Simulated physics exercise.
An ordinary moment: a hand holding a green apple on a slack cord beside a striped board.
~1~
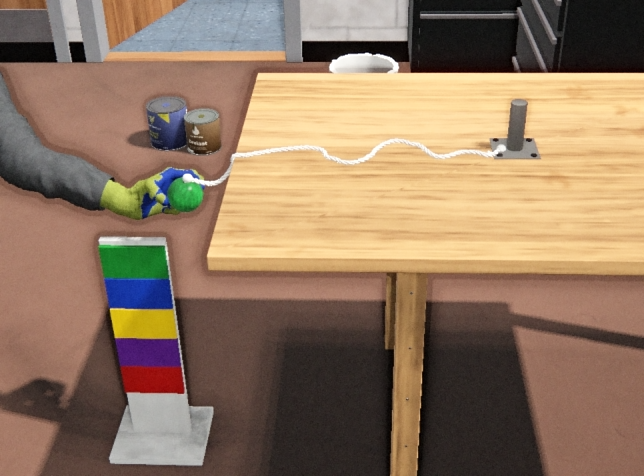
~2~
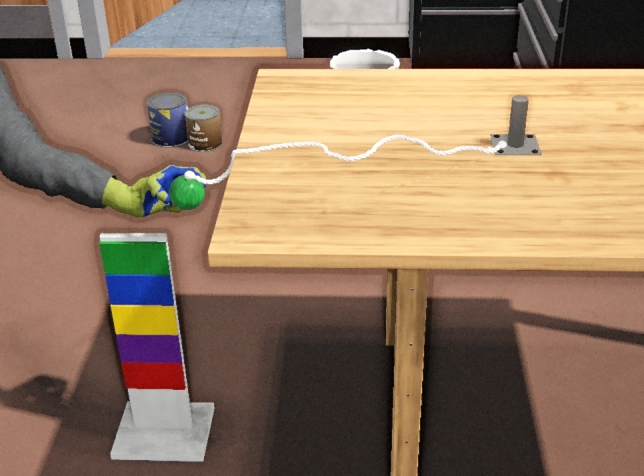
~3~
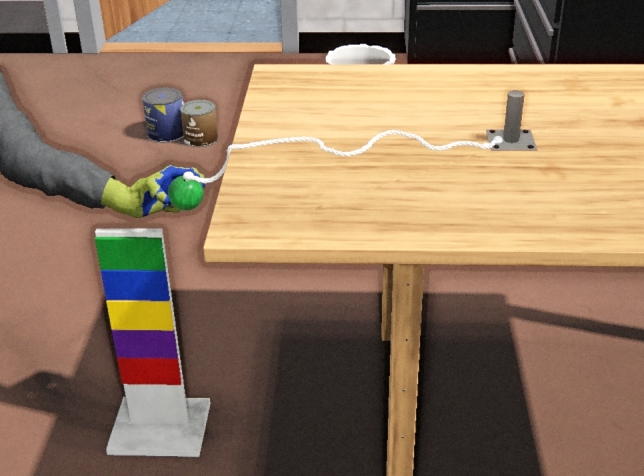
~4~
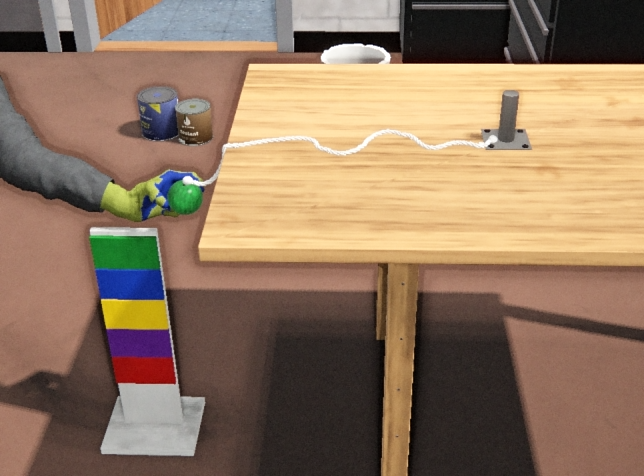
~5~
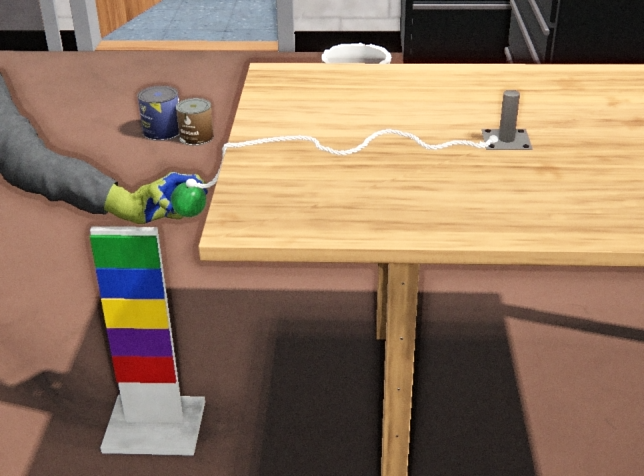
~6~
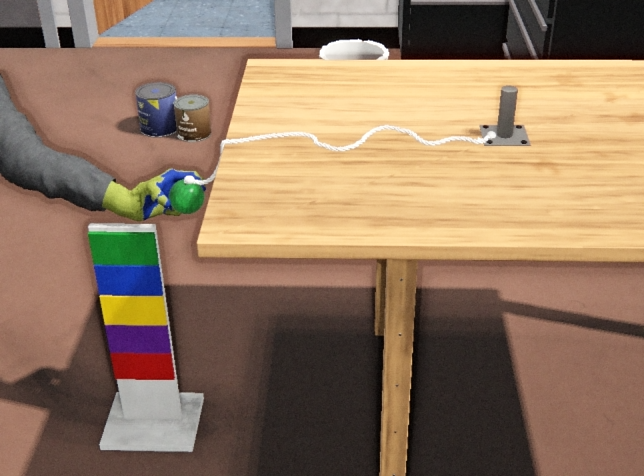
A gloved hand held a green ball on a slack white cord at the table's left edge, above a colour-striped board, and barely moved while the whole view shifted very slightly.
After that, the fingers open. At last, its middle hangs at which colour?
At blue.
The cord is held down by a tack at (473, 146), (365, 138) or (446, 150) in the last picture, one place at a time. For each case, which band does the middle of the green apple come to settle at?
Each in turn comes out as blue, green, blue.
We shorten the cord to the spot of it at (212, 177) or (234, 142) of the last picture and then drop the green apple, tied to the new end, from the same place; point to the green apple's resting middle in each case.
I'd say somewhere near (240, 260) the first time and near (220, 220) the second time.
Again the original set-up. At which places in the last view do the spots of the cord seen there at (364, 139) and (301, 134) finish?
First: (314, 139). Second: (226, 145).
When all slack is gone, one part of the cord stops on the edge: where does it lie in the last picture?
Roughly (301, 134).
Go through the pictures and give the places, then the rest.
The first frame shows green apple (186, 195); green (133, 264); blue (139, 295); yellow (143, 325); purple (148, 353); red (152, 381).
The second frame shows green apple (187, 192); cord through (485, 151) (422, 143) (373, 151) (318, 145) (249, 151).
The third frame shows green apple (186, 193).
The fourth frame shows green apple (185, 197); cord through (476, 146) (413, 138) (364, 145) (309, 139) (240, 145).
The fifth frame shows green apple (189, 200).
The sixth frame shows green apple (187, 197); cord through (474, 142) (411, 134) (362, 141) (307, 135) (239, 141).
A little later, apple near (213, 269); level with blue.
Next, apple near (263, 271); level with blue.
Later still, apple near (243, 279); level with blue.
When it is over, apple near (228, 281); level with blue. The cord holds its middle at blue.
